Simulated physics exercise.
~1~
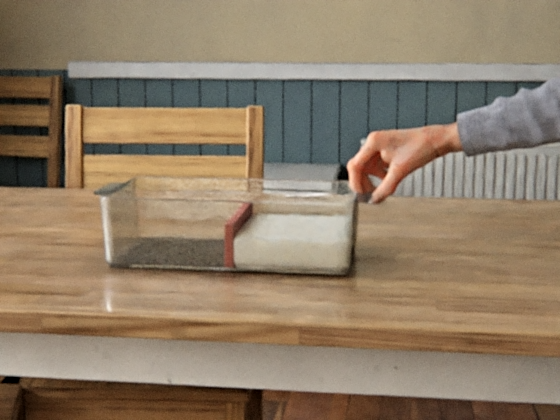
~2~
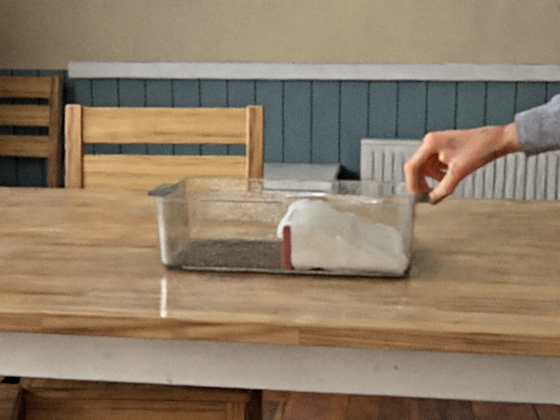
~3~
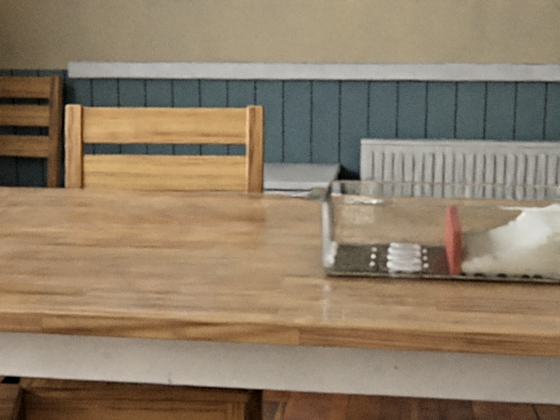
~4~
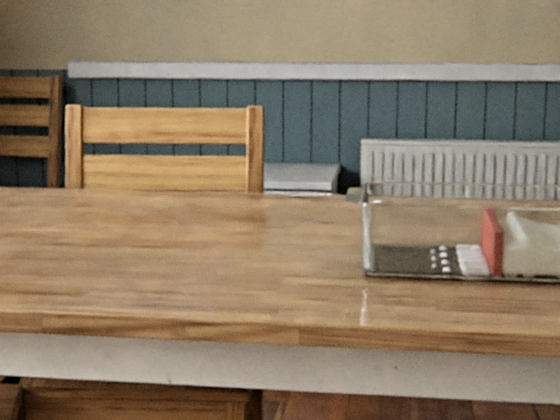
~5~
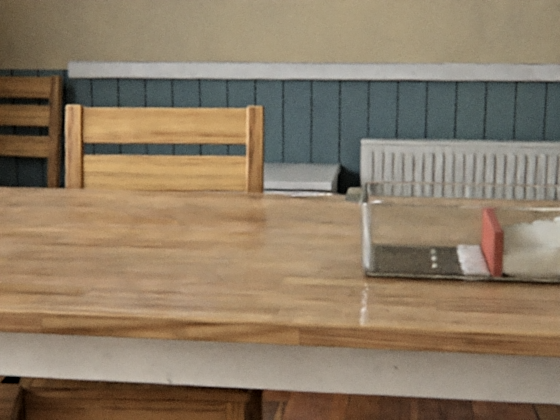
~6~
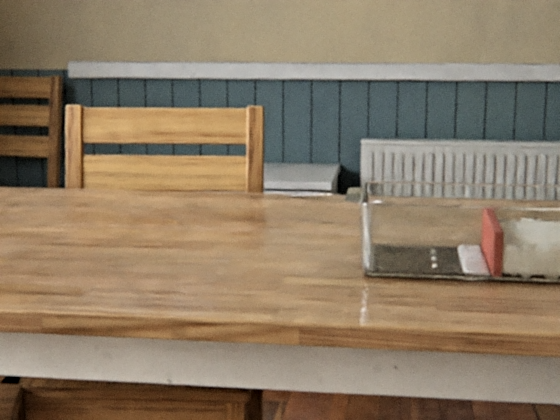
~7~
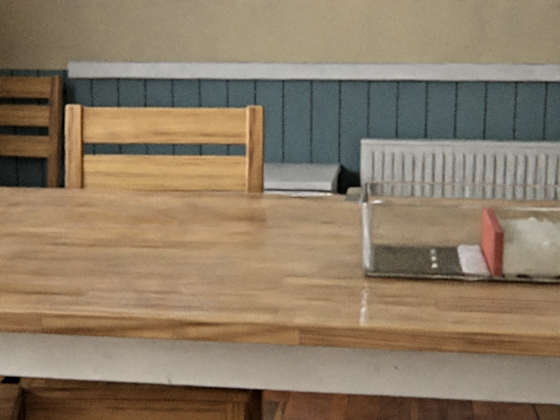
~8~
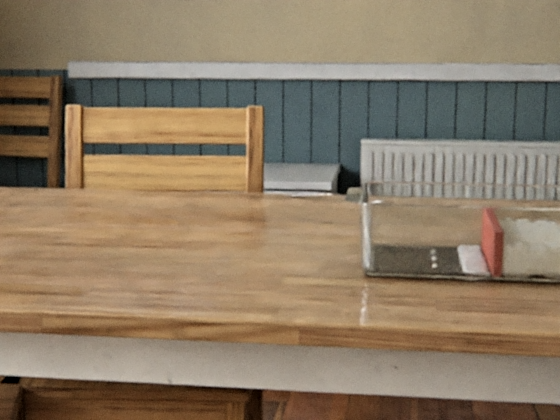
The clip opens on a wooden table where a hand in a grey sleeve holds the right end of a clear box, with a red divider inside and pale milk filling only the right side. The hand pulls the box to the right, and the milk heaps up in an uneven mound. As the box slides farther across the table top, the milk sloshes and a little white shows on the left side of the divider. The box then stops at the right edge of the view, the hand out of sight. The milk settles, mostly right of the divider, with a small white patch remaining on the left.
